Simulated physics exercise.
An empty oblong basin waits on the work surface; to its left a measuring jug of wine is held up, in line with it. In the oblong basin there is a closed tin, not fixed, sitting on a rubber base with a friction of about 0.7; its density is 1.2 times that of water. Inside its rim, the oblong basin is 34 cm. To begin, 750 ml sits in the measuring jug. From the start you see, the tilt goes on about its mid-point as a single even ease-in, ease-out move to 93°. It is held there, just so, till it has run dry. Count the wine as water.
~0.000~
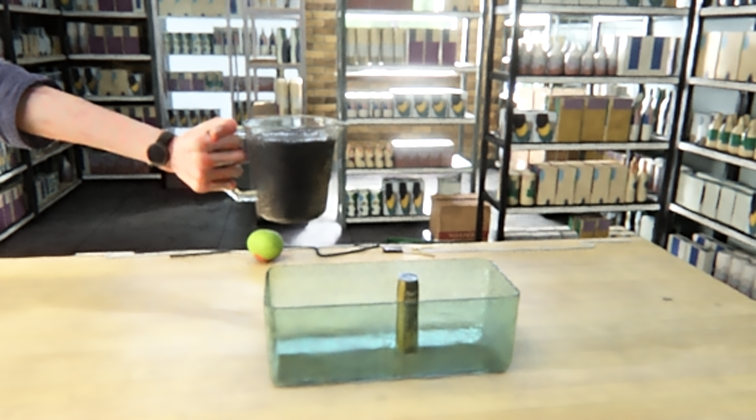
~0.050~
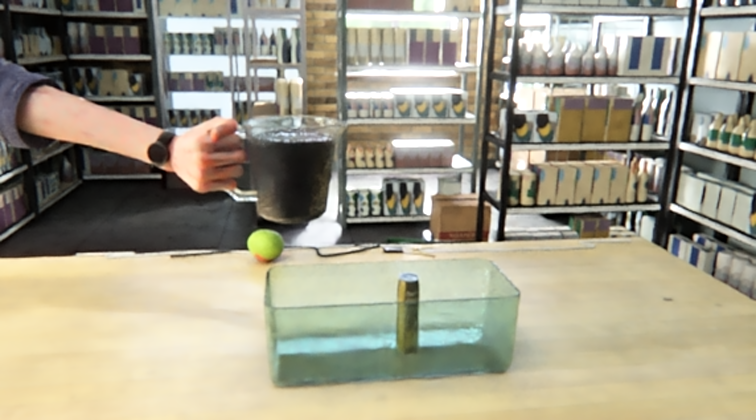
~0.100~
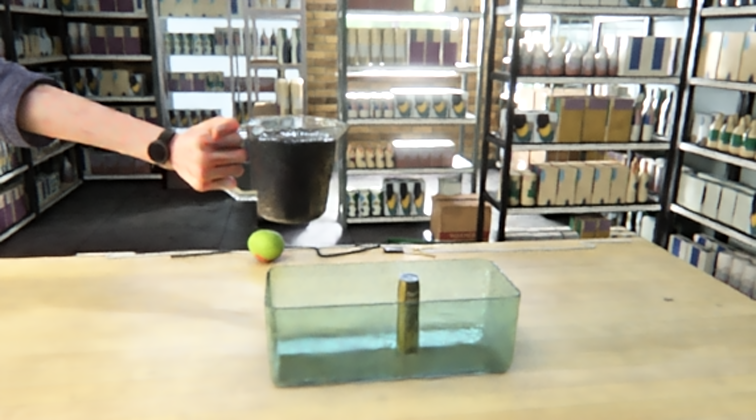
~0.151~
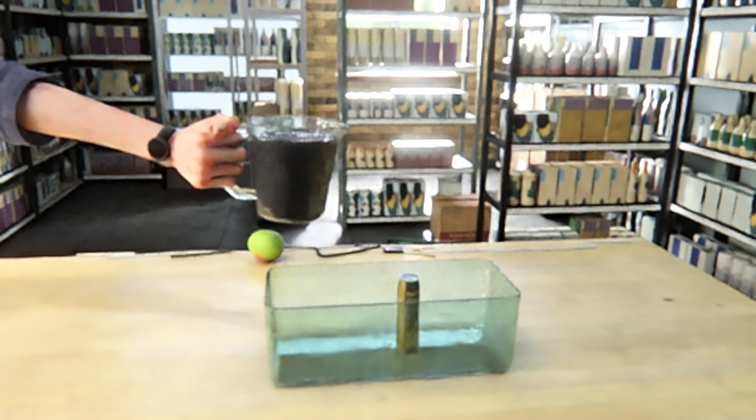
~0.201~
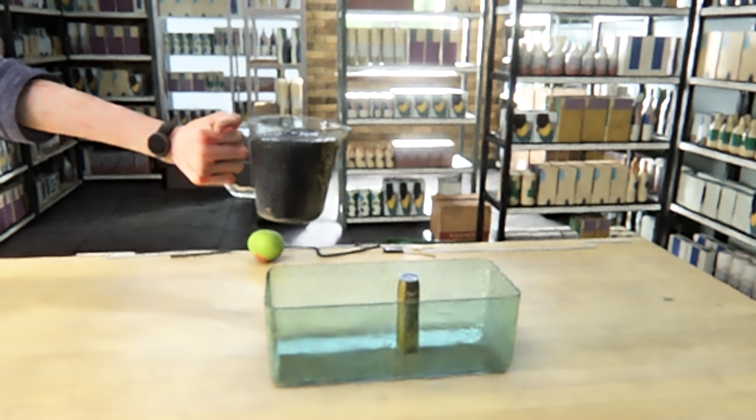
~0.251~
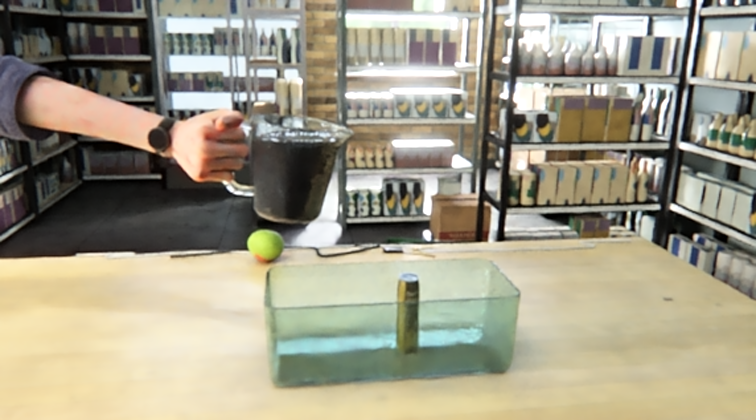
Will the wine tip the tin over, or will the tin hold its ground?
I expect it will tip over.
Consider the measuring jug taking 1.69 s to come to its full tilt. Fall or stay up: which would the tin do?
Outcome - the tin ends up overturned.
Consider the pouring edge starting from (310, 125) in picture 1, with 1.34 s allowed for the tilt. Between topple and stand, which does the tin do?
Then the tin remains standing.
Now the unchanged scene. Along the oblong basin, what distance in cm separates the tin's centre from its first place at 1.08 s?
Near 0 cm.
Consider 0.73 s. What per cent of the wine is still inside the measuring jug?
84 %.
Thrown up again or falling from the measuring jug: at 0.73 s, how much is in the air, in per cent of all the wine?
Near 14 per cent at that time.
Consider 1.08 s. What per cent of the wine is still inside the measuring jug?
36 in a hundred, give or take.
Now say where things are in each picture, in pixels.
Tilt 0°; pouring edge (349, 123); surface from (249, 136) to (335, 136); the oblong basin's rim runs from (266, 287) to (505, 277); the tin's top is at (408, 280), in the first picture.
Tilt 0°; pouring edge (349, 124); surface from (250, 136) to (335, 136), in the second picture.
Tilt 1°; pouring edge (350, 125); surface from (251, 136) to (336, 137), in the third picture.
Tilt 3°; pouring edge (351, 127); surface from (252, 136) to (336, 137), in the fourth picture.
Tilt 5°; pouring edge (353, 129); surface from (254, 136) to (339, 137), in the fifth picture.
Tilt 8°; pouring edge (354, 132); surface from (255, 137) to (340, 138), in the sixth picture.
Then, 0.73 s in, the tilt is 53° and 84 per cent is still to pour; the tin stands where it began.
Then, 1.08 s in, the tilt is 84° and 37 per cent is still to pour; the tin stands where it began.
Then, 1.44 s in, the tilt is 93° and 5 per cent is still to pour; the tin lies on its side.
Then, 1.84 s in, the tilt is 93° and 0 per cent is still to pour; the tin lies on its side.
Finally, the tin lies on its side.
